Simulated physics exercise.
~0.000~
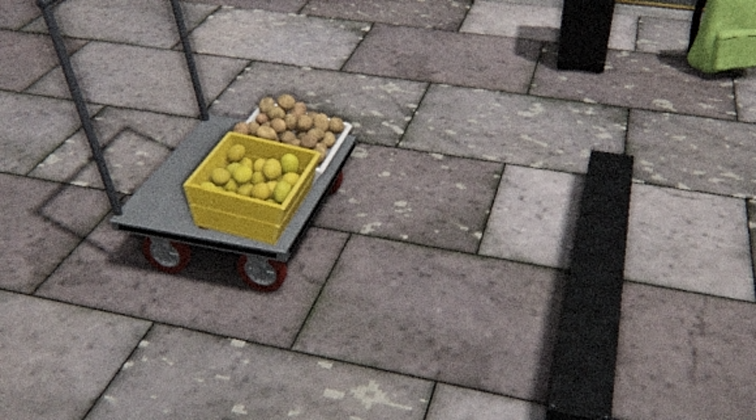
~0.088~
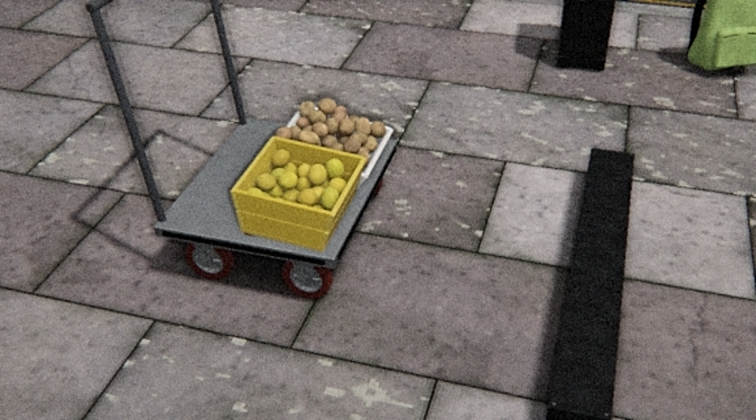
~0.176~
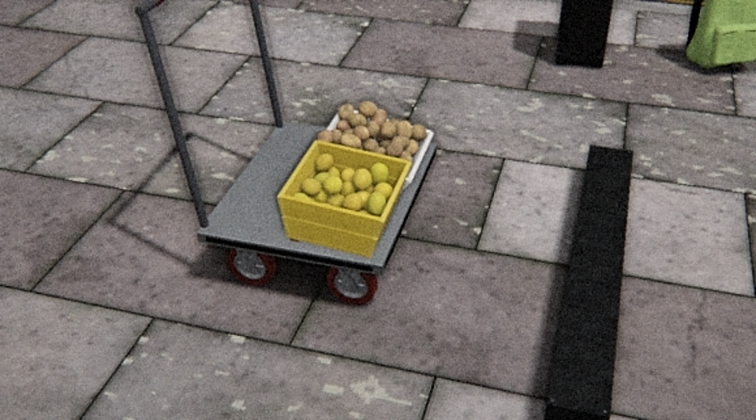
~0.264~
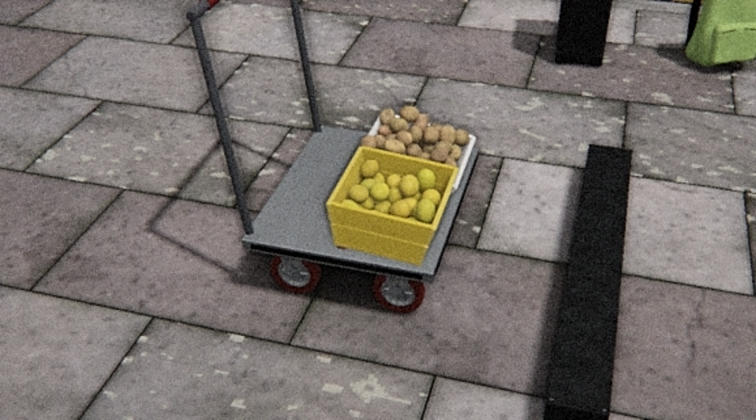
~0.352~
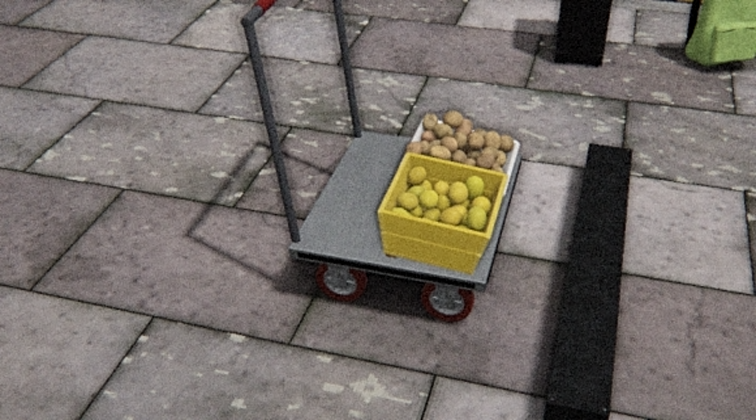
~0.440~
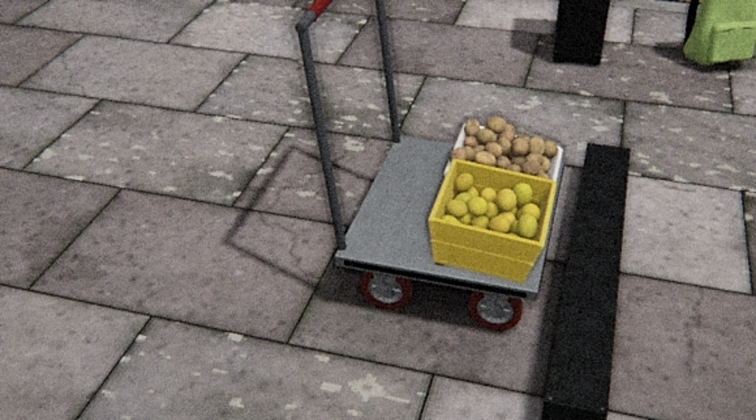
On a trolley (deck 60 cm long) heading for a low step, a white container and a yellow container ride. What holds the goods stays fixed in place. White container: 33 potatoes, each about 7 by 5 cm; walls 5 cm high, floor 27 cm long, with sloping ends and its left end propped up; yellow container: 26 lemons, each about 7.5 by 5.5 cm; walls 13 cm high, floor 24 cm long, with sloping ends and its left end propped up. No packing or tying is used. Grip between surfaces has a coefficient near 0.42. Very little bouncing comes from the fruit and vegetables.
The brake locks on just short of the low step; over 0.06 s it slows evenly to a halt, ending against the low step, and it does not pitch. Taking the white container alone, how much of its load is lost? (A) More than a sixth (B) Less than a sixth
More than a sixth (A).
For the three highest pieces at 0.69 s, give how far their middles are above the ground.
Roughly 38 centimetres.
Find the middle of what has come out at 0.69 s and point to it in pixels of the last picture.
(606, 177).
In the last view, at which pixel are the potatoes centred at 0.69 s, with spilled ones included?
Near (574, 171) in pixels.
After 0.47 s, the brake bites.
After 0.57 s, white container 30 in, 3 out and yellow container 26 in, 0 out.
After 0.69 s, white container 23 in, 10 out and yellow container 26 in, 0 out.
After 0.92 s, white container 19 in, 14 out and yellow container 26 in, 0 out.
Final count (at 1.42 s), white container 18 in, 15 out and yellow container 26 in, 0 out. Asked share, 15 of 33, 45 per cent.
